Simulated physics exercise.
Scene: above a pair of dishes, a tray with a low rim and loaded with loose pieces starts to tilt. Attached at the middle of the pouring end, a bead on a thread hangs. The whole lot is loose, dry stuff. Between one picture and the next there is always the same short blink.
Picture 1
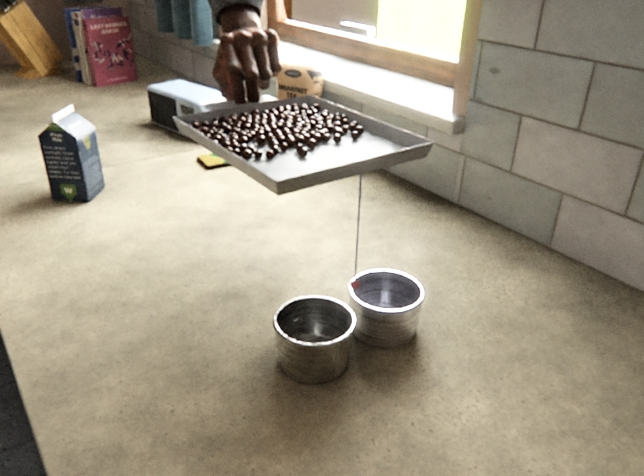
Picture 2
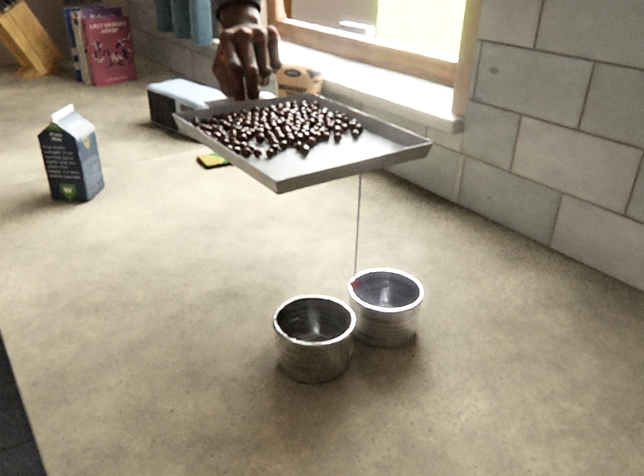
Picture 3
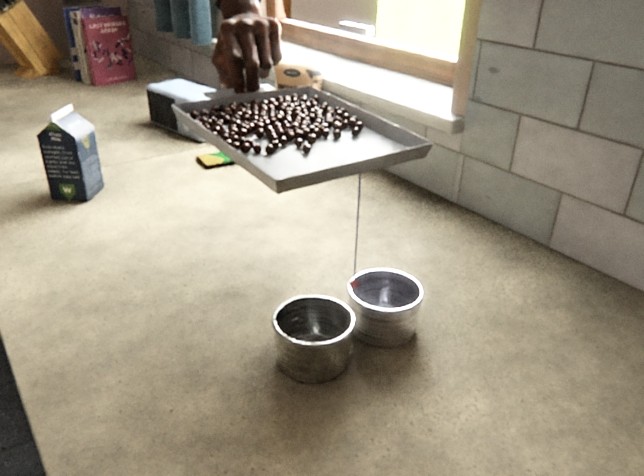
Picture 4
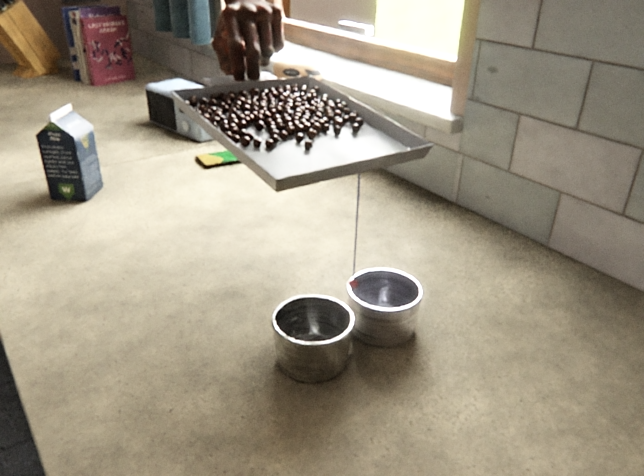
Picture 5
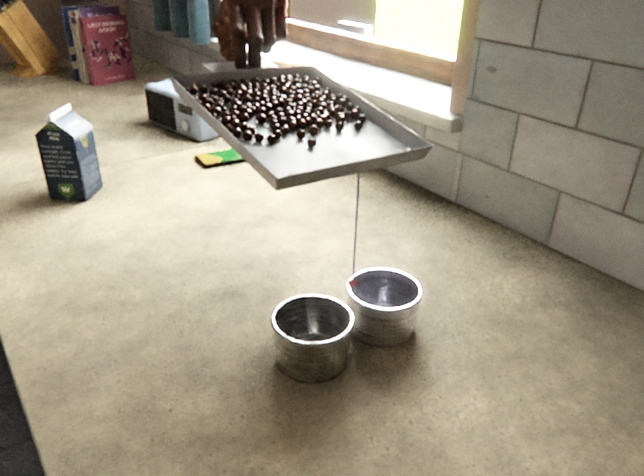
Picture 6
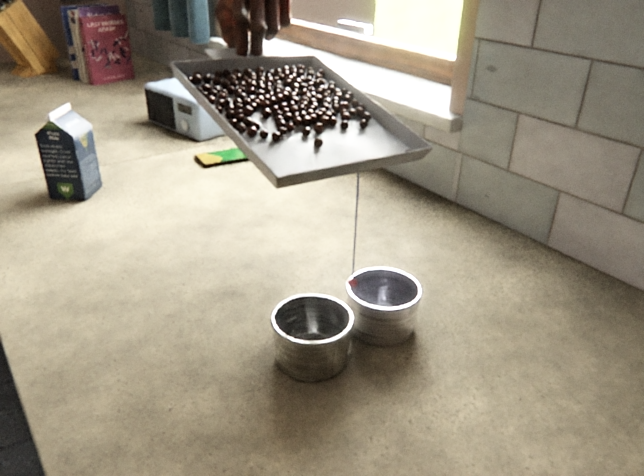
On a kitchen counter, two round metal dishes sit close together beneath a shallow tray of dark brown balls, which a hand holds nearly level at its back edge. The hand raises that edge steadily, tilting the tray toward the dishes, and the balls shift slightly forward across its surface.
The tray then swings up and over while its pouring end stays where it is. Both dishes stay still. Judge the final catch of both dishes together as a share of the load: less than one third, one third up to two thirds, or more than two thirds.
The dishes end up with below a third of the load.
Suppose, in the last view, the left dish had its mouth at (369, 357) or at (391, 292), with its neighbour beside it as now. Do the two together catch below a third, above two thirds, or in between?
Taking the two places in turn, the answer is below one third and then in the middle band.
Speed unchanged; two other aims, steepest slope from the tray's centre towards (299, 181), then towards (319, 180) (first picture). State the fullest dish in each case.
For the first try I'd say the dish over on the left, and for the second, the dish over on the left.
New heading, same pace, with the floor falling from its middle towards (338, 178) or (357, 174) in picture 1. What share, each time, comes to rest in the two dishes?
In order: About 20, then 0 percent.
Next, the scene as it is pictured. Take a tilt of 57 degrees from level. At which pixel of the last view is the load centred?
In the last view, the load is centred close to (388, 153).
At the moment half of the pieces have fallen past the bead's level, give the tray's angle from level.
Close to 85° of tilt at that moment.
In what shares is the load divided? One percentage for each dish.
0 per cent goes to the left dish and 10 per cent to the right dish.
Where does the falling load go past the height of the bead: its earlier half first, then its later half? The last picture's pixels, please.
Points: About (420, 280), then about (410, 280).
Soon after the last picture, tray tipped steeply; most on the tray; a stray few in the right dish; a small part outside both; about a quarter in the air.
A little later, tray tipped right over; a small part on the tray; a small part in the right dish; about two thirds outside both; about a quarter in the air.
Later still, tray tipped past a quarter turn; a small part in the right dish; most outside both.
By the end, tray tipped past a quarter turn; none in the left dish; a small part in the right dish; most outside both.
